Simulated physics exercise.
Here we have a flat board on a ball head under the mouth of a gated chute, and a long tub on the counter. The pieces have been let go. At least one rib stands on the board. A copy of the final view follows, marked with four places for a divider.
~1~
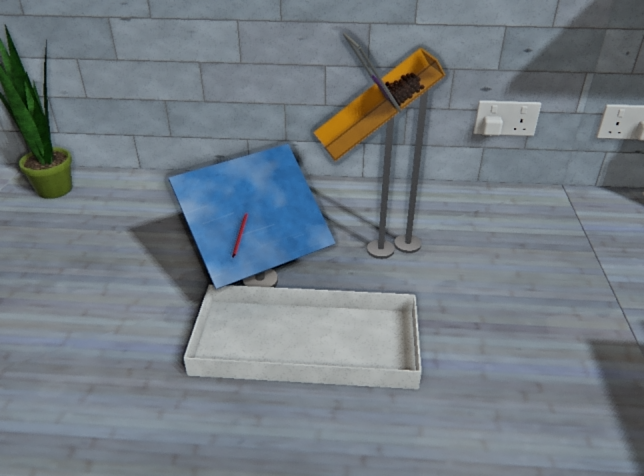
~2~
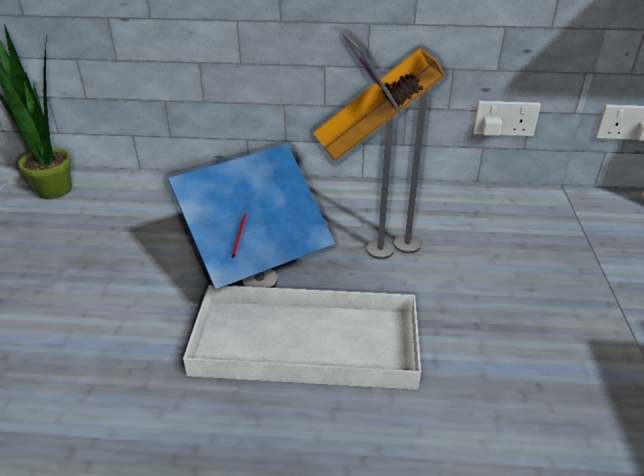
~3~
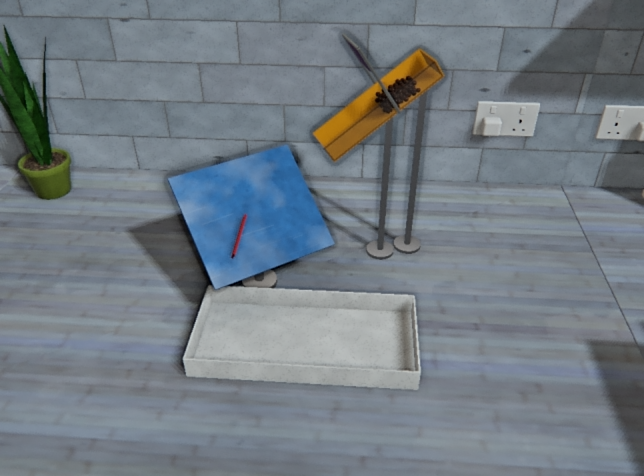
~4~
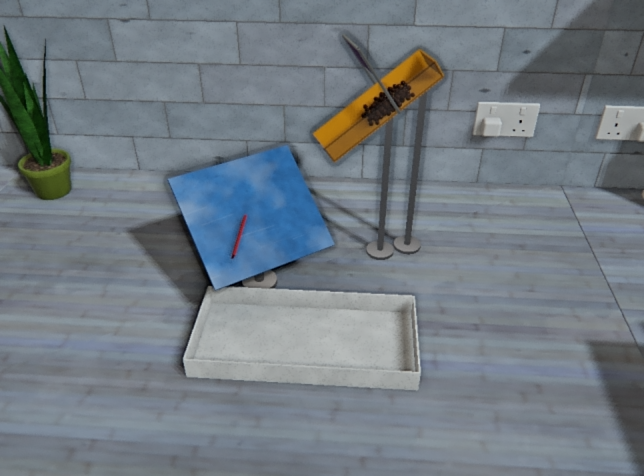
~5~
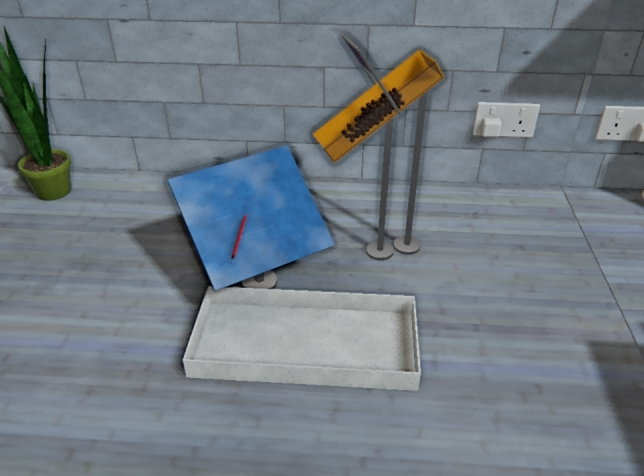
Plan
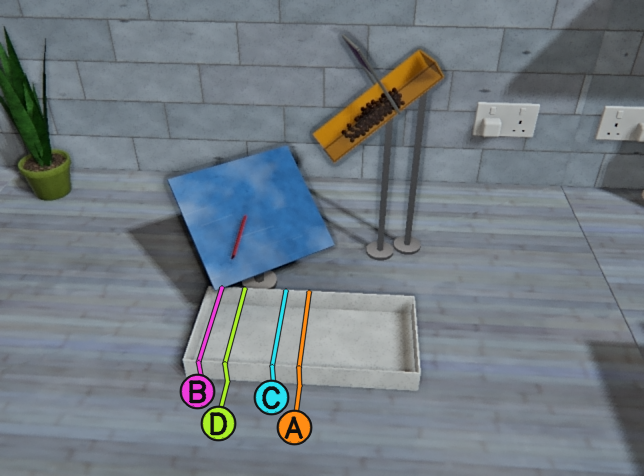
At first, a cluster of small dark brown balls sits near the upper end of a sloping orange chute, above a tilted blue board with a red strip and an empty pale tub. The balls then slide down to the left, spreading into a longer line inside the chute, while the board stays still.
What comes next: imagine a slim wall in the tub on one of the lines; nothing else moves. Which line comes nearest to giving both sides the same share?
C beats the others.
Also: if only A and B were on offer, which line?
Here it is line A.
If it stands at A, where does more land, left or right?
The left side.
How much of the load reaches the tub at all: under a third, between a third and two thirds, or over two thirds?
About that: Over two thirds.
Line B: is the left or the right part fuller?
The right side.
On the marked copy, line A crosses the front rim at (299, 366); line B crosses the front rim at (198, 361); line C crosses the front rim at (272, 365); line D crosses the front rim at (225, 362).
If A is chosen, of what is caught, most on the left of the divider, about a quarter on the right.
If B is chosen, of what is caught, a stray few on the left of the divider, nearly all on the right.
If C is chosen, of what is caught, about two thirds on the left of the divider, about a third on the right.
If D is chosen, of what is caught, a small part on the left of the divider, nearly all on the right.
